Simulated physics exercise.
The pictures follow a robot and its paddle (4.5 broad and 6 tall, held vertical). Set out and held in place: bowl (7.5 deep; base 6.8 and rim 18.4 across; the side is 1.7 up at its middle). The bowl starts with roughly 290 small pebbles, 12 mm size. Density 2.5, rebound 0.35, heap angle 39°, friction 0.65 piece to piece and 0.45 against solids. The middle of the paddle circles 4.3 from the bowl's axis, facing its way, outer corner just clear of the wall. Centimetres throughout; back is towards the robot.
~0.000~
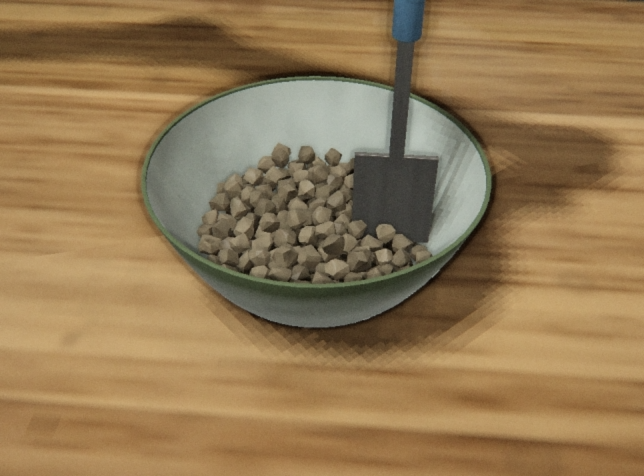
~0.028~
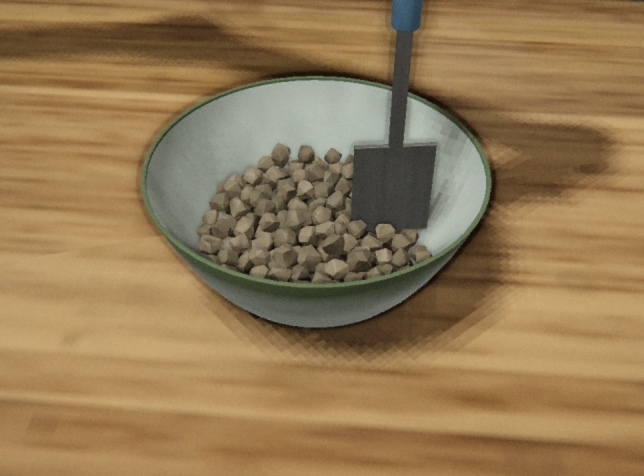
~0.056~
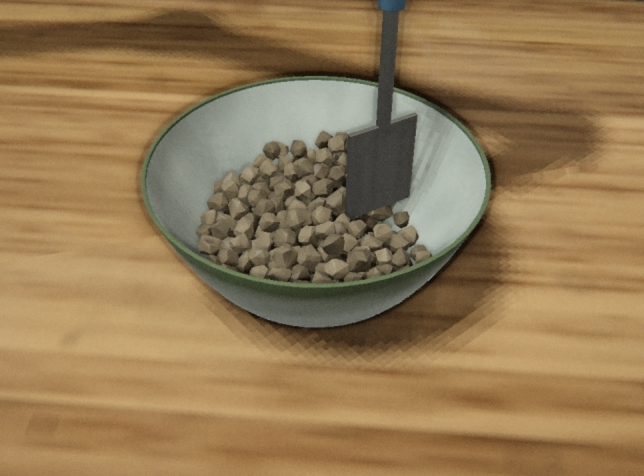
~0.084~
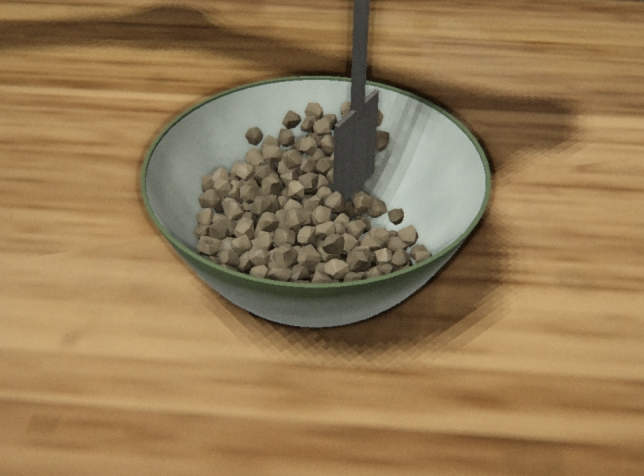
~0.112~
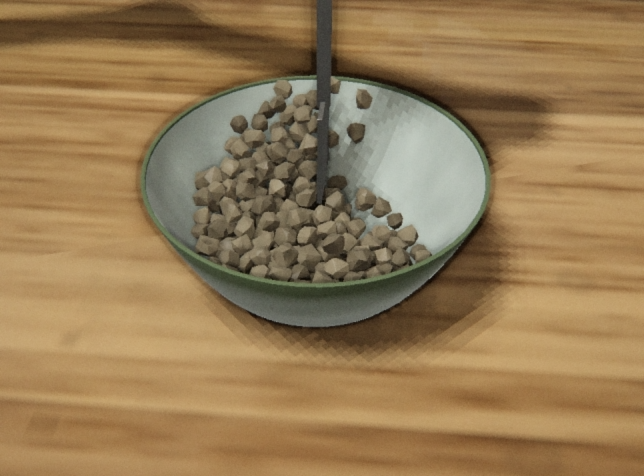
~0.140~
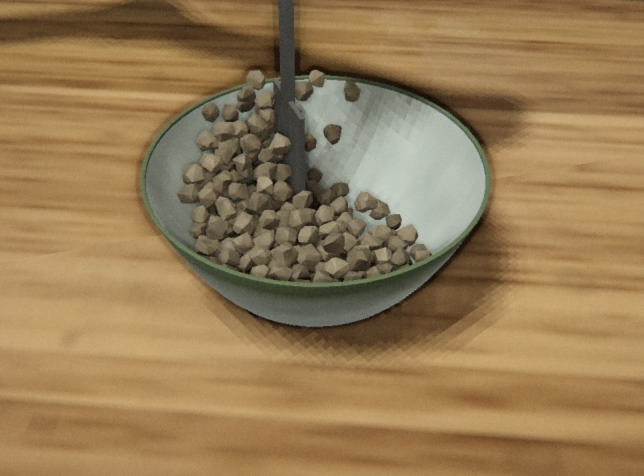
At first a dark, flat paddle on a blue handle stands upright at the right side of a pale, green-rimmed bowl of brown pebbles. It then turns and sweeps along the back of the bowl toward the left, pushing pebbles up into a heap against the back left wall.
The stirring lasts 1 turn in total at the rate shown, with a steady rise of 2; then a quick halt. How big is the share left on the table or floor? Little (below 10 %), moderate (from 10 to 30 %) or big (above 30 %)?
A moderate share, from 10 to 30 %, ends on the table or floor.
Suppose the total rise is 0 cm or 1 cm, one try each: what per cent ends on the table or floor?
Some 20 and 20 per cent.
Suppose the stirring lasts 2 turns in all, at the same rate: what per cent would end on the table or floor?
It would be near 25 per cent.
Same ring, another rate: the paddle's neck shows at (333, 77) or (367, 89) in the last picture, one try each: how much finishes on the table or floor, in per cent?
Some 10 and 5 per cent.
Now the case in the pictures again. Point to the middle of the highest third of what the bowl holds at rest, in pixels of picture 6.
Near (341, 235).
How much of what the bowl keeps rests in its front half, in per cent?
Some 55 per cent.
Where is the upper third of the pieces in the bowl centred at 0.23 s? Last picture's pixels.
At about (224, 228).
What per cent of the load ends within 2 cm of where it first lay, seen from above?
Roughly 40 per cent.
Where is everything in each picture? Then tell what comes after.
In the first frame, the paddle neck at (399, 132), 0° round; upper third of the load around (309, 219), from x 210 to 420, top at y 155; 294 in the bowl.
In the second frame, the paddle neck at (398, 122), 10° round; upper third of the load around (311, 210), from x 210 to 420, top at y 155.
In the third frame, the paddle neck at (385, 101), 35° round; upper third of the load around (310, 201), from x 205 to 420, top at y 140.
In the fourth frame, the paddle neck at (358, 84), 62° round; upper third of the load around (296, 184), from x 205 to 420, top at y 110.
In the fifth frame, the paddle neck at (324, 75), 89° round; upper third of the load around (278, 173), from x 200 to 420, top at y 85.
In the sixth frame, the paddle neck at (288, 75), 117° round; upper third of the load around (254, 174), from x 190 to 420, top at y 80; 294 in the bowl.
After 0.23 s, 206° round, highest piece 10 above the table; 282 in the bowl, 12 in flight or on the tool.
After 0.32 s, 296° round, highest piece 10 above the table; 269 in the bowl, 5 on the table or floor, 20 in flight or on the tool.
After 0.57 s, 0° round, highest piece 8 above the table; 252 in the bowl, 41 on the table or floor, 1 in flight or on the tool.
After 1.27 s, 0° round, highest piece 6 above the table; 252 in the bowl, 42 on the table or floor.
In the end, 252 in the bowl, 42 on the table or floor. That is 14 % on the table or floor.
